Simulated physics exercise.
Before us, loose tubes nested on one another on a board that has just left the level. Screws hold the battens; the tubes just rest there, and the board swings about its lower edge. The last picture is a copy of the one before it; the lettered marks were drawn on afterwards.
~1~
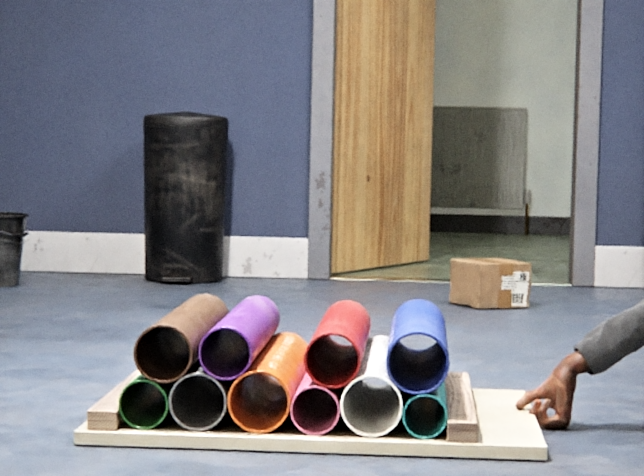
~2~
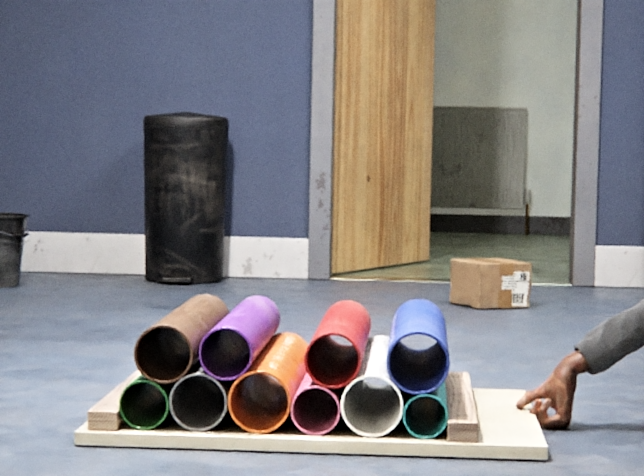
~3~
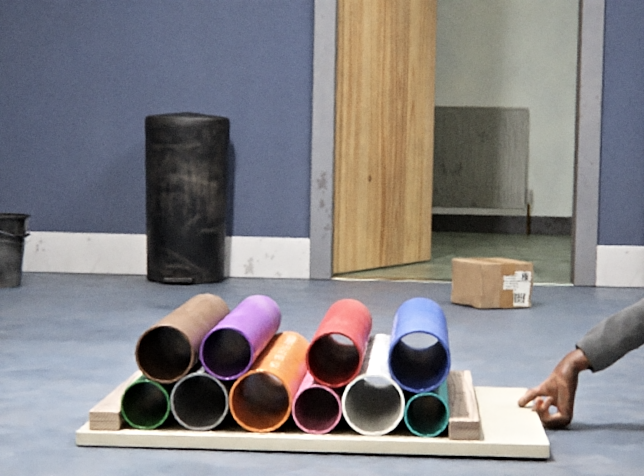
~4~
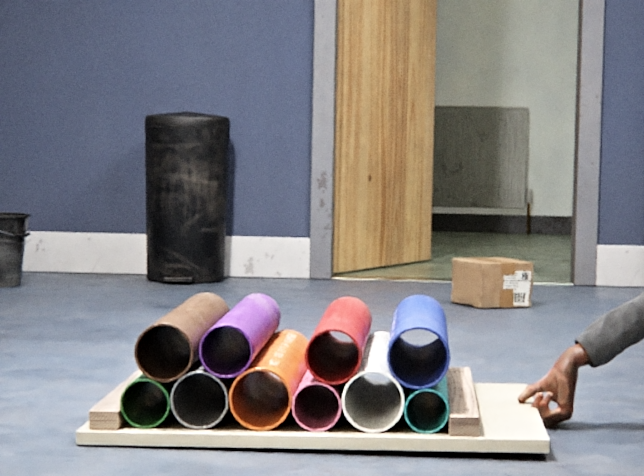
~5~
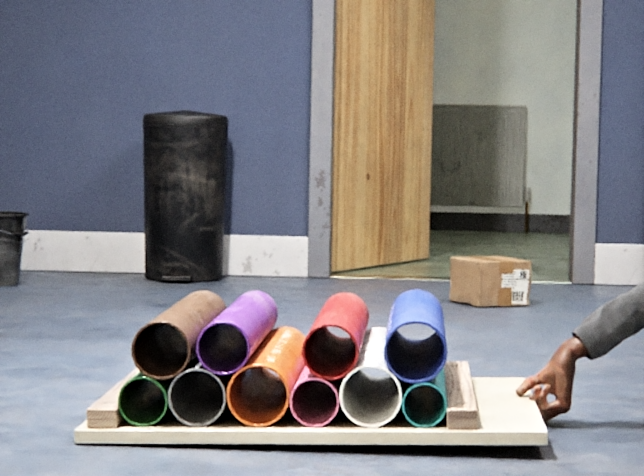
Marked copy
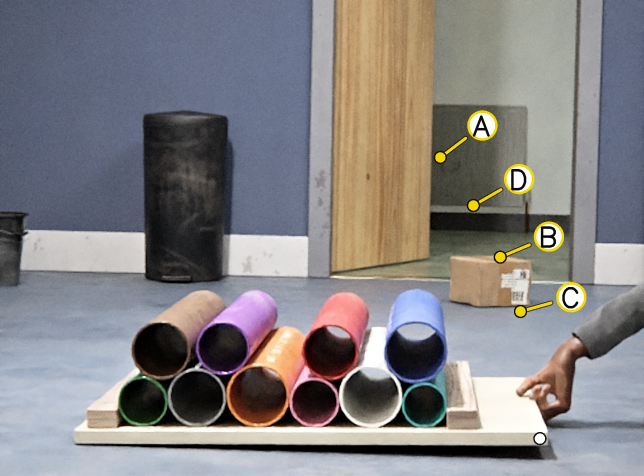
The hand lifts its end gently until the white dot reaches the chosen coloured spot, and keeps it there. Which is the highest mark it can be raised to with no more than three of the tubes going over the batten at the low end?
Raise it to A.
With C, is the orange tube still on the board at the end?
Yes, with C.
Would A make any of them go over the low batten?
At A: Yes.
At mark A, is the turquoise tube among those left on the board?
The turquoise tube: Yes.
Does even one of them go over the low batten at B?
At B: Yes.
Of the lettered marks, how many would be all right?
The number is four.
On the marked copy, A at (440, 157); B at (500, 257); C at (521, 311); D at (473, 205); the white dot at (540, 439).
Following A. Soon after the start, board at 20°.
Later, board at 38°.
In the end, board at 38°, three over the low batten (red, purple, brown).
As for the rest, B one over the low batten (brown); C none over the low batten; D three over the low batten (red, purple, brown).
